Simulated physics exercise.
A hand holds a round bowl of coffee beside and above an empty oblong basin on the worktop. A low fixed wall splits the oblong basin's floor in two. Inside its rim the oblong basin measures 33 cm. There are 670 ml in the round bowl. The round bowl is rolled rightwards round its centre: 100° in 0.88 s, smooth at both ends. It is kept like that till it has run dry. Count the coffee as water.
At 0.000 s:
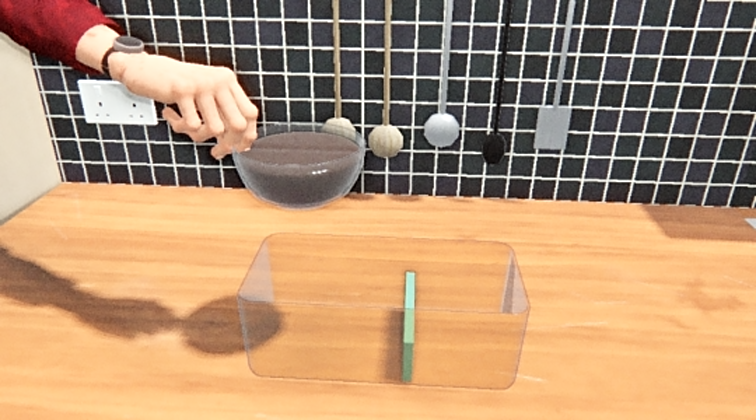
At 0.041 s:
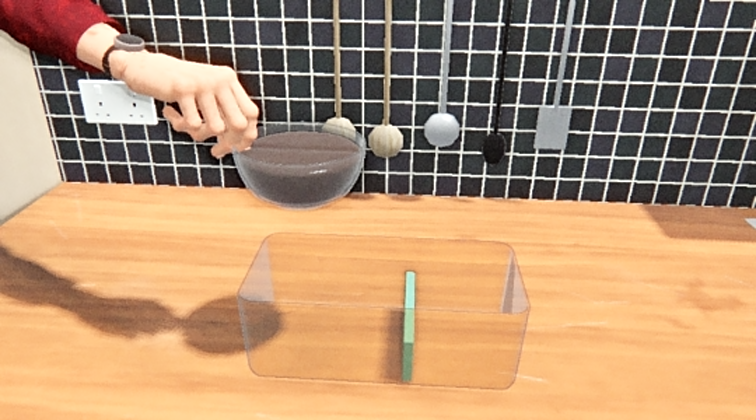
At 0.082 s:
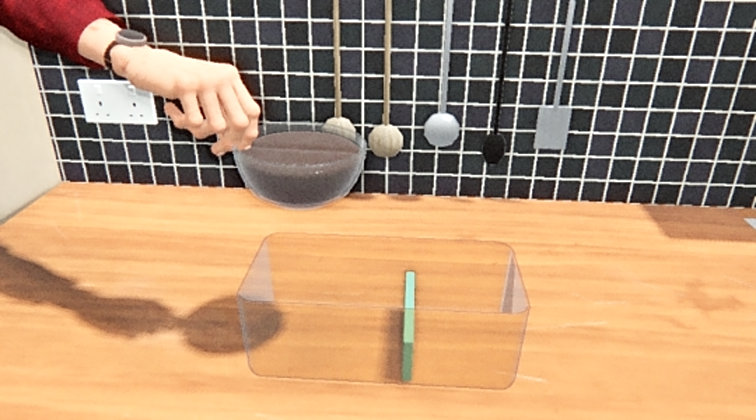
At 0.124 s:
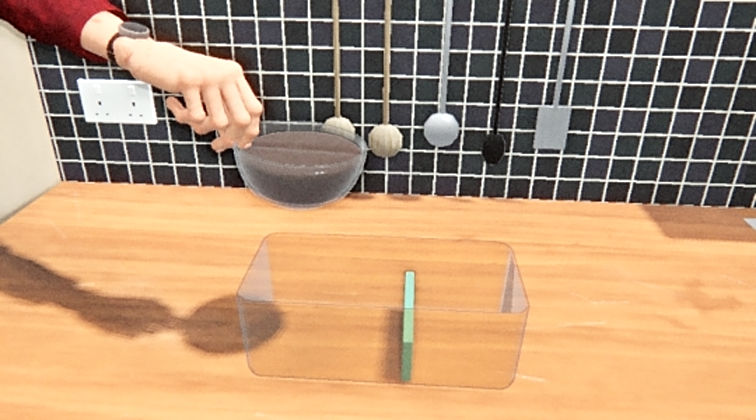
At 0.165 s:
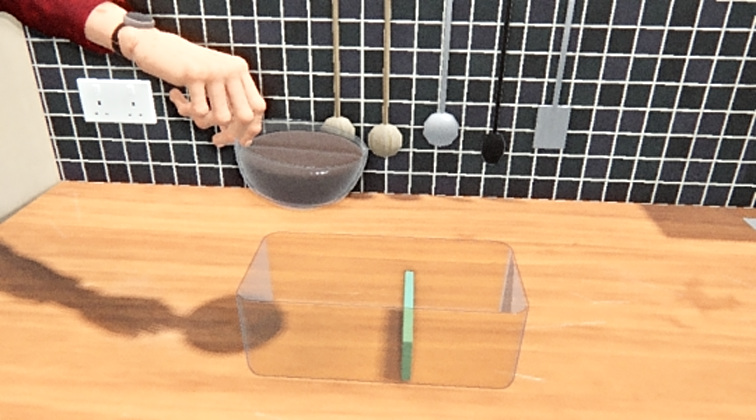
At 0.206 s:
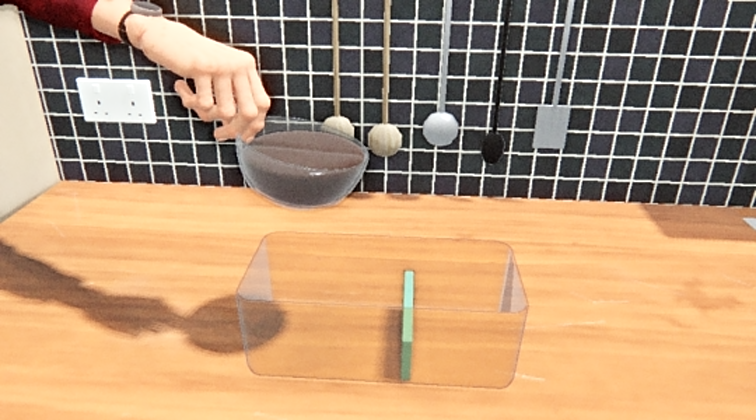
A hand held a clear round bowl of dark coffee above an empty see-through oblong basin with a green divider on the wooden worktop, and slowly tilted the bowl slightly to the right.
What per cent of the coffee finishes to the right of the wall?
The far part has some 50 per cent.
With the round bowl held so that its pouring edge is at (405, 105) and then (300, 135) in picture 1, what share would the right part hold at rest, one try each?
In turn about 90 and 5 per cent.
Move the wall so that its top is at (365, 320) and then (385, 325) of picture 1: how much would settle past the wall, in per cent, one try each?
In turn about 90 and 75 per cent.
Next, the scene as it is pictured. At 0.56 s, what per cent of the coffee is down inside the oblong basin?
Some 20 per cent.
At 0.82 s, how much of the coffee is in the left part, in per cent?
Near 42 in a hundred.
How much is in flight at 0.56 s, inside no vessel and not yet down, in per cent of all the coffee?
Some 40 per cent.
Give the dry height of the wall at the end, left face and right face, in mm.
Some 50 mm on the left and 44 mm on the right.
By 0.56 s the tilt is 70° and 39 per cent is still to pour, 5 is left of the wall and 16 right of it.
By 0.82 s the tilt is 99° and 2 per cent is still to pour, 42 is left of the wall and 49 right of it.
By 1.09 s the tilt is 100° and 0 per cent is still to pour, 50 is left of the wall and 50 right of it.
By 1.38 s the tilt is 100° and 0 per cent is still to pour, 50 is left of the wall and 50 right of it.
At rest 50 per cent lies left of the wall, 50 right of it and 1 outside.
